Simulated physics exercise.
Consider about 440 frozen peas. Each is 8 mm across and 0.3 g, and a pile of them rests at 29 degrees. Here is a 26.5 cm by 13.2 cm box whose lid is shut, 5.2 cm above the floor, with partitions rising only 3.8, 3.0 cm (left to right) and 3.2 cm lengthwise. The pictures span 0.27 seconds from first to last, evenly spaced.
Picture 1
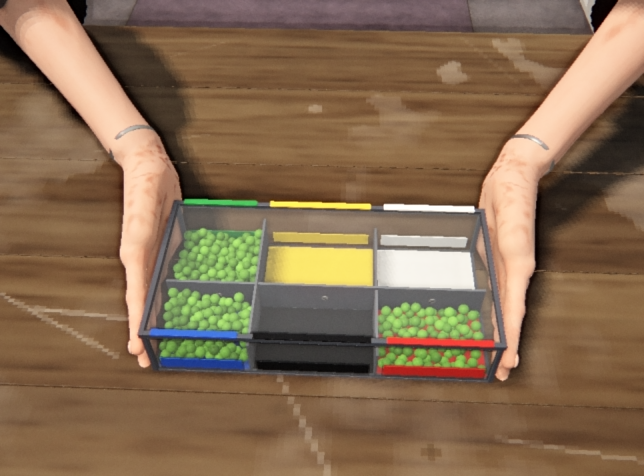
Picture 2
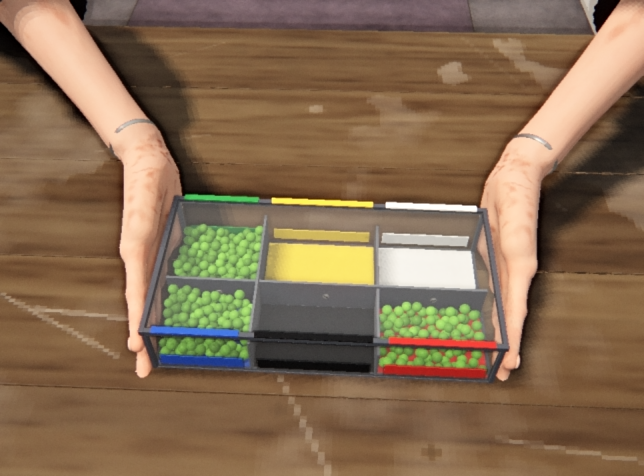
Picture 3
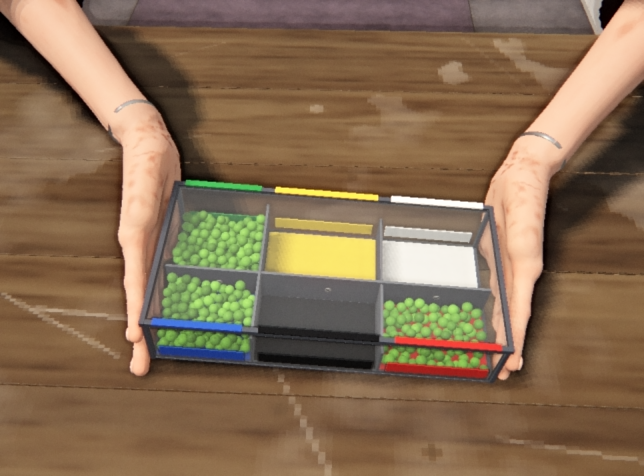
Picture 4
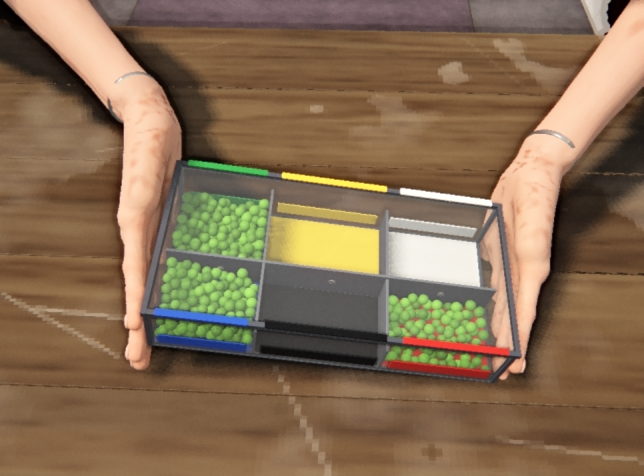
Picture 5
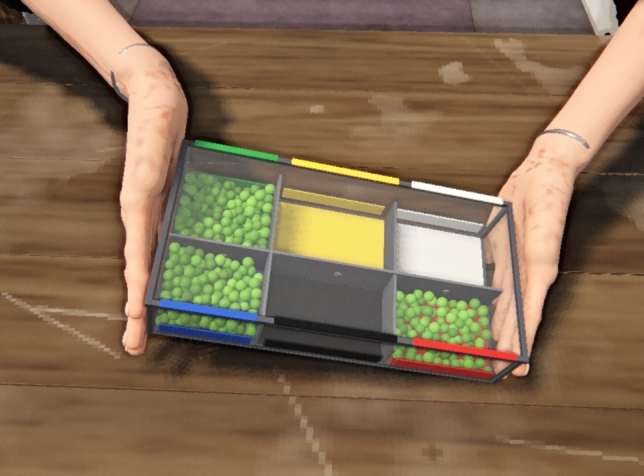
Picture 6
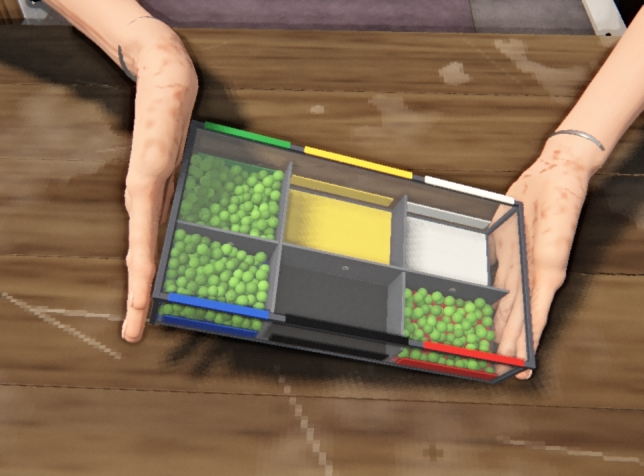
Two hands tilt a clear divided box of small green balls above a wooden table, raising its left side gradually so the right front corner sits lowest, while the balls stay in their green, blue and red-marked compartments.
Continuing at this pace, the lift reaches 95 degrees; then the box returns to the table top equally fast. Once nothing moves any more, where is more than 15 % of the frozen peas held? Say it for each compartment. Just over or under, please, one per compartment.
My prediction: Red: Crosses the line. Blue: Crosses the line. Green: Crosses the line. Yellow: Stays behind the line. White: Stays behind the line. Black: Stays behind the line.
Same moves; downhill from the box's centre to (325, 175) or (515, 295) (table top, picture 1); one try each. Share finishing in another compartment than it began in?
Roughly 40 % for the first direction, roughly 20 % for the second.
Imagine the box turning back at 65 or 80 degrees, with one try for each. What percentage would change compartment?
I'd expect close to 10 and then close to 20 per cent.
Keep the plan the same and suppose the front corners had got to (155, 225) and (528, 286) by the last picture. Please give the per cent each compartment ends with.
Red 10, blue 10, green 50, yellow 10, white 20, black 0.
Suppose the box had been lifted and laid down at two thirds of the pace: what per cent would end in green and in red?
That way green would end with 20 per cent and red with 45 per cent.
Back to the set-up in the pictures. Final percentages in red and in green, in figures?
In red it's 35, in green it's 25.
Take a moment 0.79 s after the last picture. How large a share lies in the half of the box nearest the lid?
Some 60 per cent.
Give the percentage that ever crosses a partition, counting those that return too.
Roughly 20 %.
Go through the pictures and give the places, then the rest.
In the first frame, box tilt 0 degrees, front corners at (144, 332) and (501, 344); red 25 %, blue 35 %, green 40 %.
In the second frame, box tilt 1 degrees, front corners at (145, 329) and (503, 346).
In the third frame, box tilt 5 degrees, front corners at (145, 321) and (508, 348), lowest corner right front.
In the fourth frame, box tilt 11 degrees, front corners at (147, 310) and (515, 353), lowest corner right front.
In the fifth frame, box tilt 17 degrees, front corners at (152, 301) and (522, 357), lowest corner right front.
In the sixth frame, box tilt 23 degrees, front corners at (160, 294) and (529, 363), lowest corner right front; red 25 %, blue 35 %, green 40 %.
Then, 0.79 s after the last picture, tilt 94 degrees; red 30 %, blue 35 %, green 30 %, black 5 %.
Then, 1.31 s after the last picture, tilt 41 degrees; red 35 %, blue 35 %, green 25 %, black 5 %.
Then, 1.90 s after the last picture, tilt 0 degrees; red 35 %, blue 40 %, green 25 %, black 5 %.
In the end, red 35 %, blue 40 %, green 25 %, yellow 0 %, white 0 %, black 5 %.
